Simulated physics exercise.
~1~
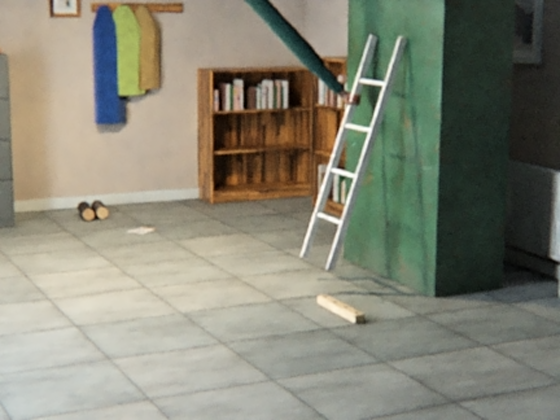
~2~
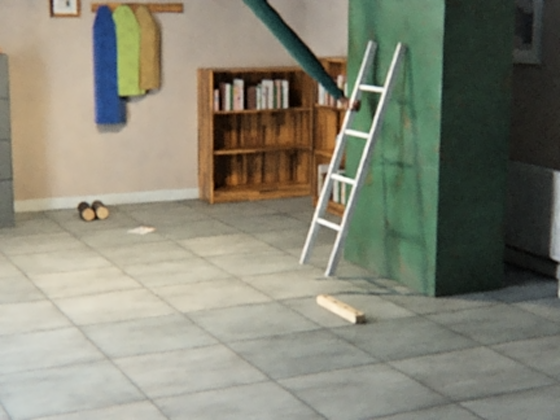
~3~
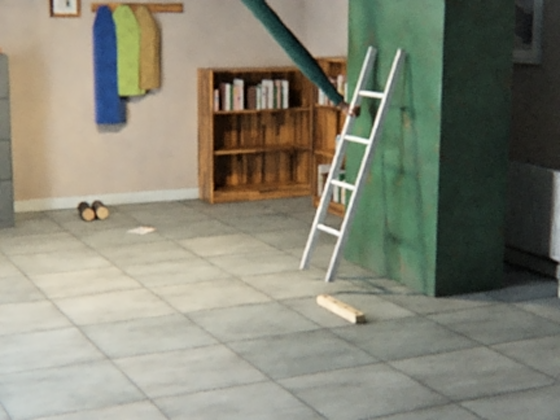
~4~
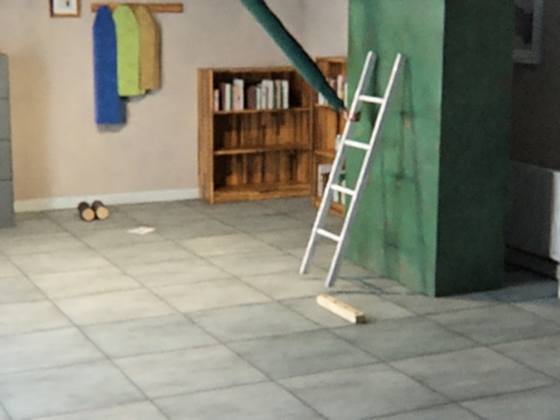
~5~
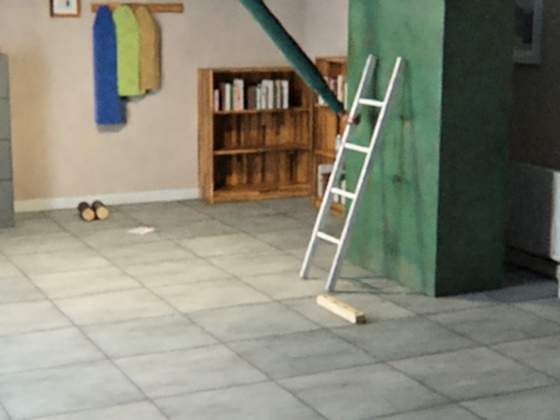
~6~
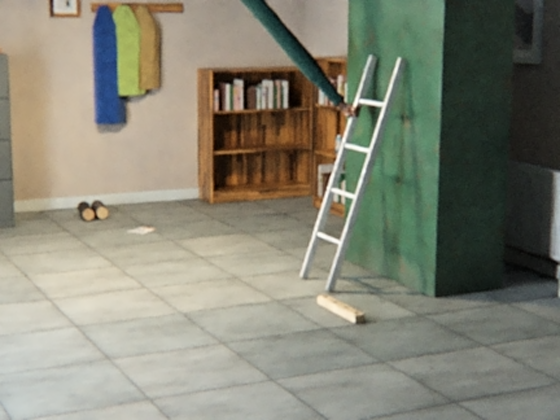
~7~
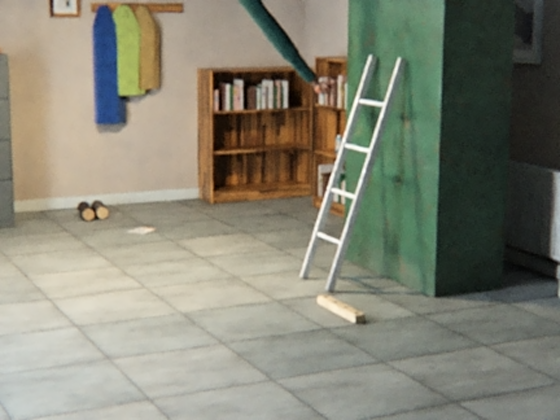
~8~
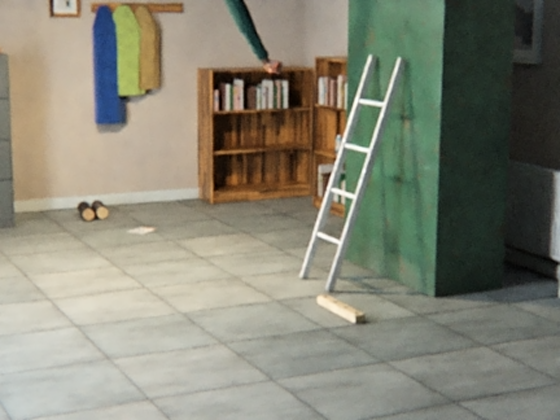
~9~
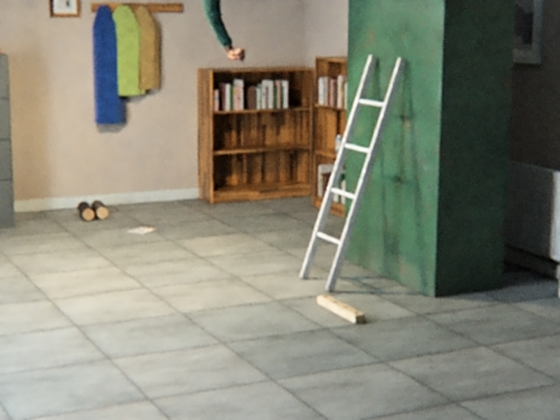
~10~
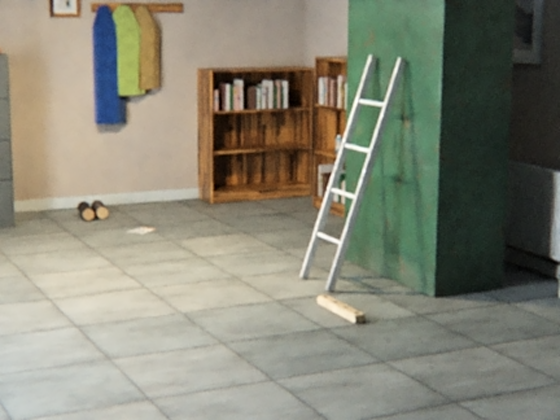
In a room with a gray tiled floor, a hand at the end of a long green sleeve eased a white ladder slightly down against a green pillar toward a wooden strip, then let go and withdrew, and the ladder stayed leaning there.
